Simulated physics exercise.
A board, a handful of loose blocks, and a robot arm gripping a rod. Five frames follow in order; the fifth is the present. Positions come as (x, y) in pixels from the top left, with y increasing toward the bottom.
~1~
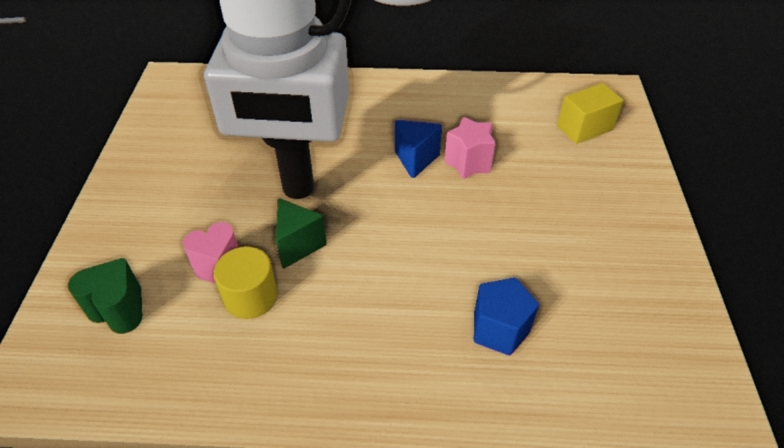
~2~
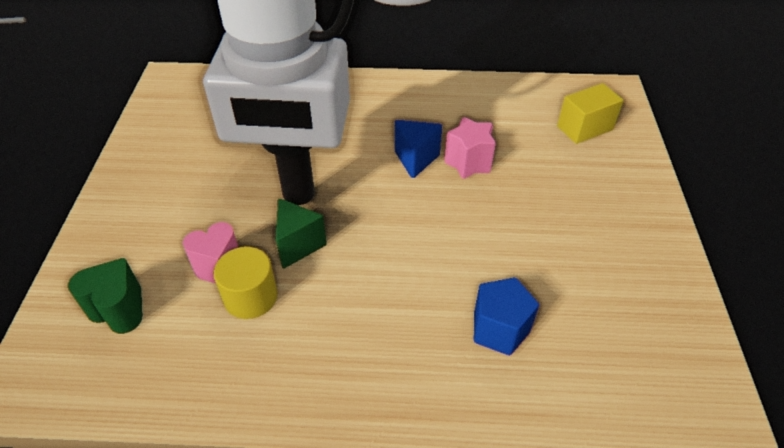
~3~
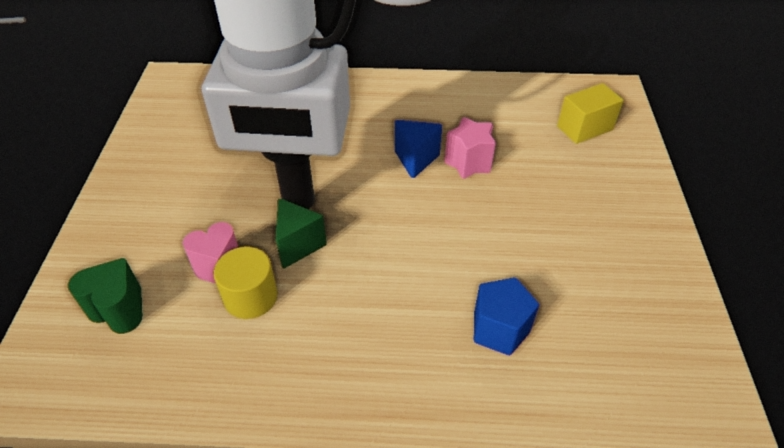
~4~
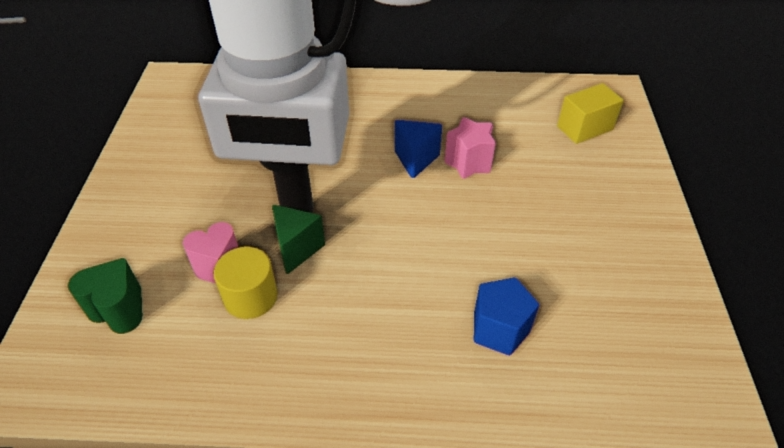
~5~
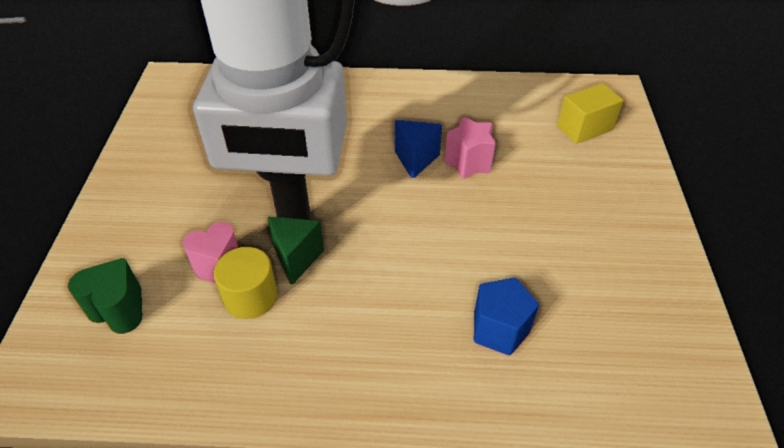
On a wooden tabletop, a robot arm lowers its black rod toward the viewer, nudging a green triangular block slightly forward among scattered blocks.
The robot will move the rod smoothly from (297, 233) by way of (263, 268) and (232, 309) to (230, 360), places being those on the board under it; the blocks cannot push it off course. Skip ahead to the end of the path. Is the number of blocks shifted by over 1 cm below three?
Yes, it checks out.
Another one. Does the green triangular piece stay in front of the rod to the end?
That would be a no.
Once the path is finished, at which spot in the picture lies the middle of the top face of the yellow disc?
The middle of its upper face should be somewhere near (213, 380).
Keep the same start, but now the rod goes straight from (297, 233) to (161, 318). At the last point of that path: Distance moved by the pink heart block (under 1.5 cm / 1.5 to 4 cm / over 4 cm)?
It travels more than 4 cm.
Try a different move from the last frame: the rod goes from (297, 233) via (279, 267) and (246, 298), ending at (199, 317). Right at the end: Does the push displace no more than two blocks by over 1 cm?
Answer: Yes.
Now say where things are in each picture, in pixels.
In the first picture, rod tip at (299, 190); block tops, pink heart block at (210, 240); yellow disc at (242, 268); green triangular piece at (293, 217).
In the second picture, rod at (299, 195); blocks unchanged.
In the third picture, rod at (299, 202); blocks unchanged.
In the fourth picture, rod at (297, 211); green triangular piece at (291, 221).
In the fifth picture, rod at (295, 220); pink heart block at (210, 240); yellow disc at (242, 268); green triangular piece at (291, 230).
The first path, step by step. One third of the way, rod at (259, 256); yellow disc at (237, 278); green triangular piece at (288, 256), turned 35° anticlockwise.
Two thirds of the way, rod at (227, 297); yellow disc at (217, 323); green triangular piece at (288, 259), turned 50° anticlockwise.
At the end, rod at (225, 348); pink heart block in place; yellow disc at (213, 380); green triangular piece at (288, 259), turned 50° anticlockwise.
